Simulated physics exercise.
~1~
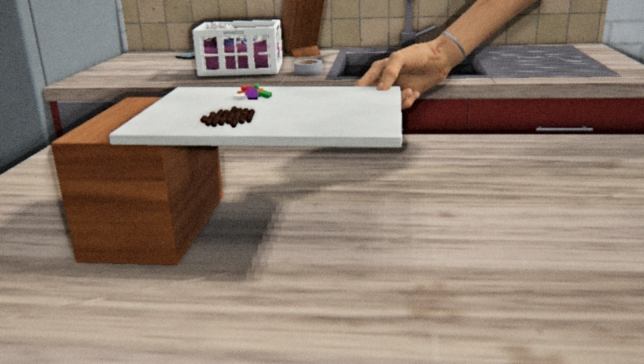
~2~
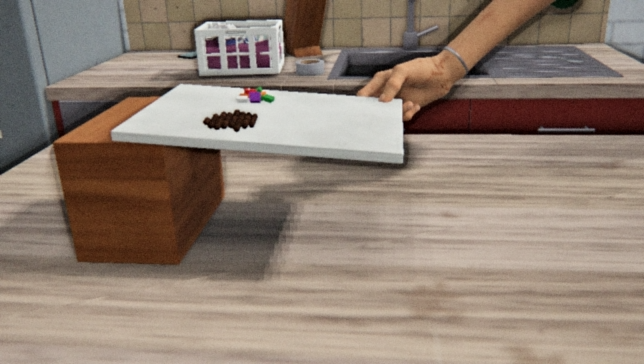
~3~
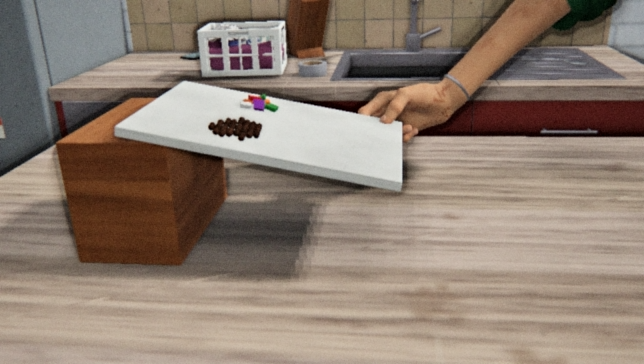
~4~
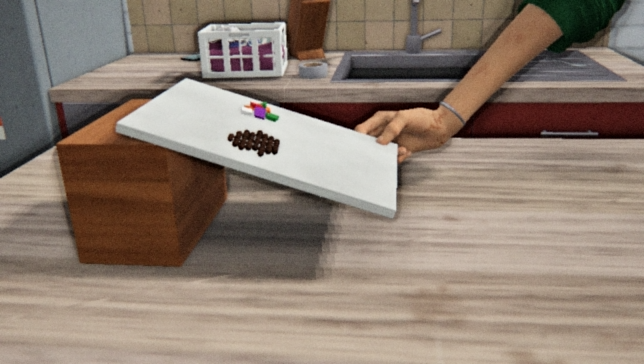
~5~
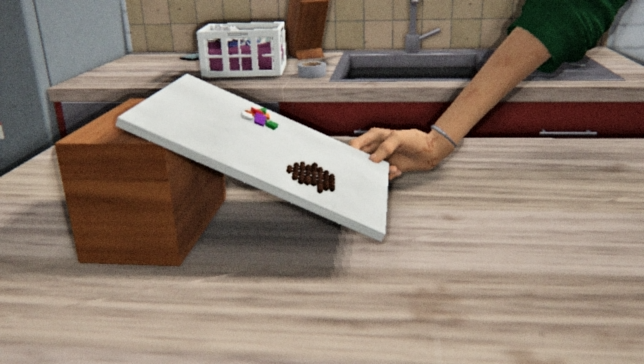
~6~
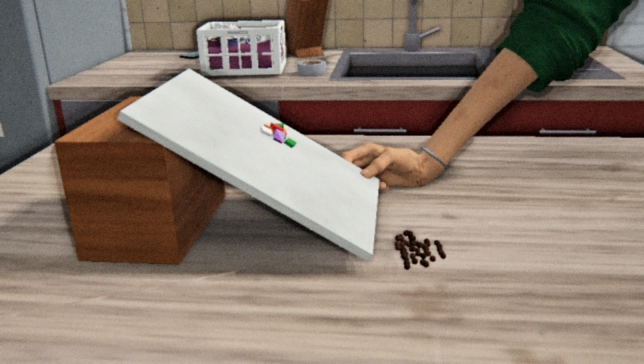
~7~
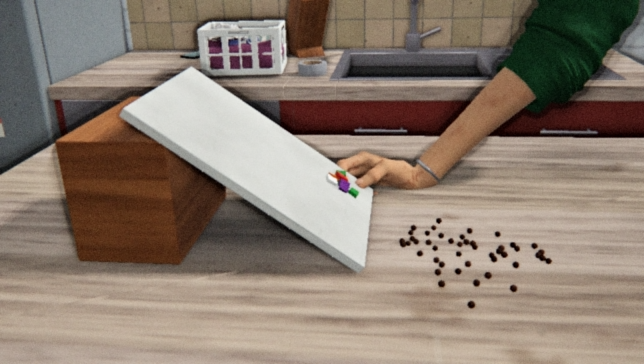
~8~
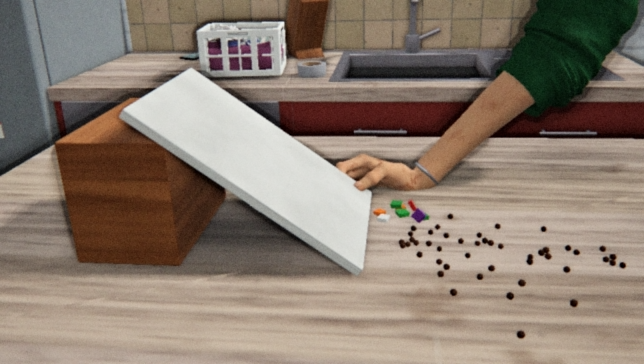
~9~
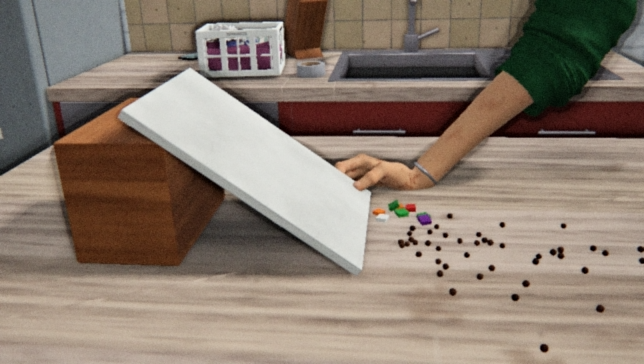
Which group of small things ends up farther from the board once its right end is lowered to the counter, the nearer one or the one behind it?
The nearer group, the small dark balls, ends up farther away. They scatter out across the counter to the right, while the colourful pieces stay close to the foot of the board.
The clip opens on a kitchen counter, where a white board rests at its left end on a brown wooden block while a hand holds up the right end. A cluster of small dark balls lies nearer the viewer, with a few small colourful pieces behind them. The hand lowers its end, and as the slope steepens the dark balls slide down first and spill onto the counter. The colourful pieces follow later, slipping down past the hand. At the end the board rests as a ramp, the dark balls scattered widely to the right and the colourful pieces bunched near its foot.
